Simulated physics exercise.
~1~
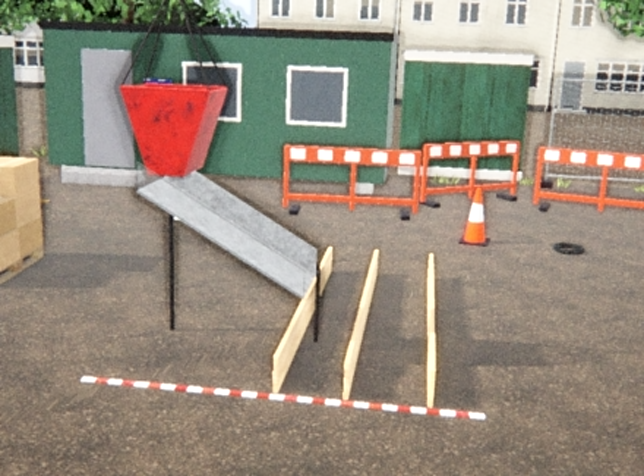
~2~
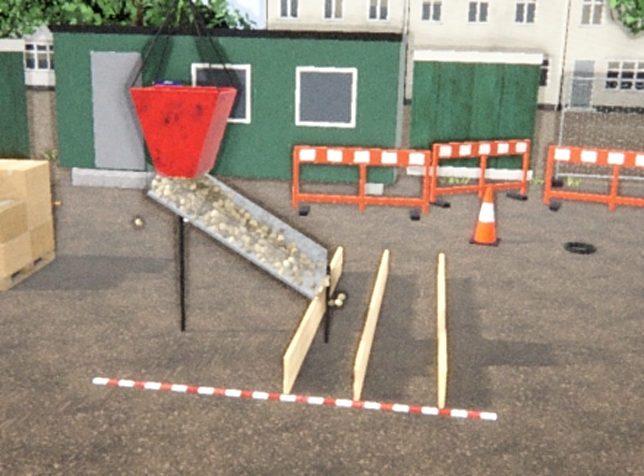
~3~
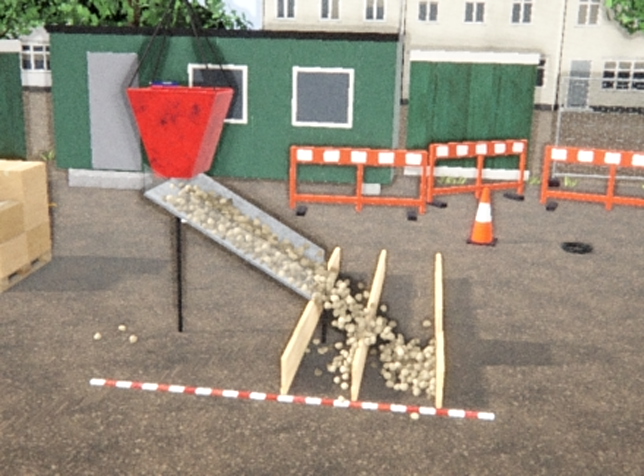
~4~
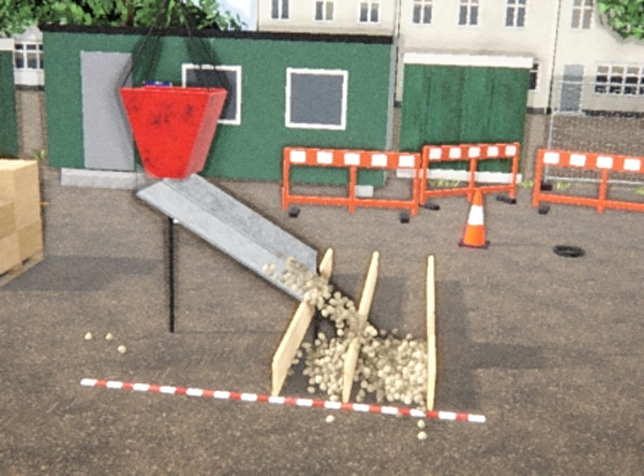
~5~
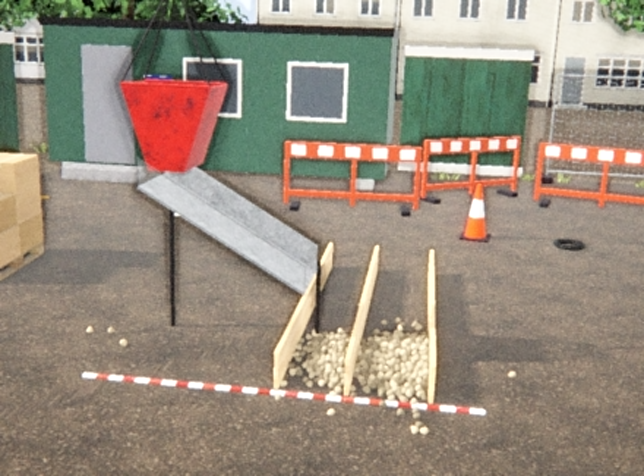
Building site yard with pale stones dropping from a red hopper, sliding down a steel chute and settling mostly in the right bay.
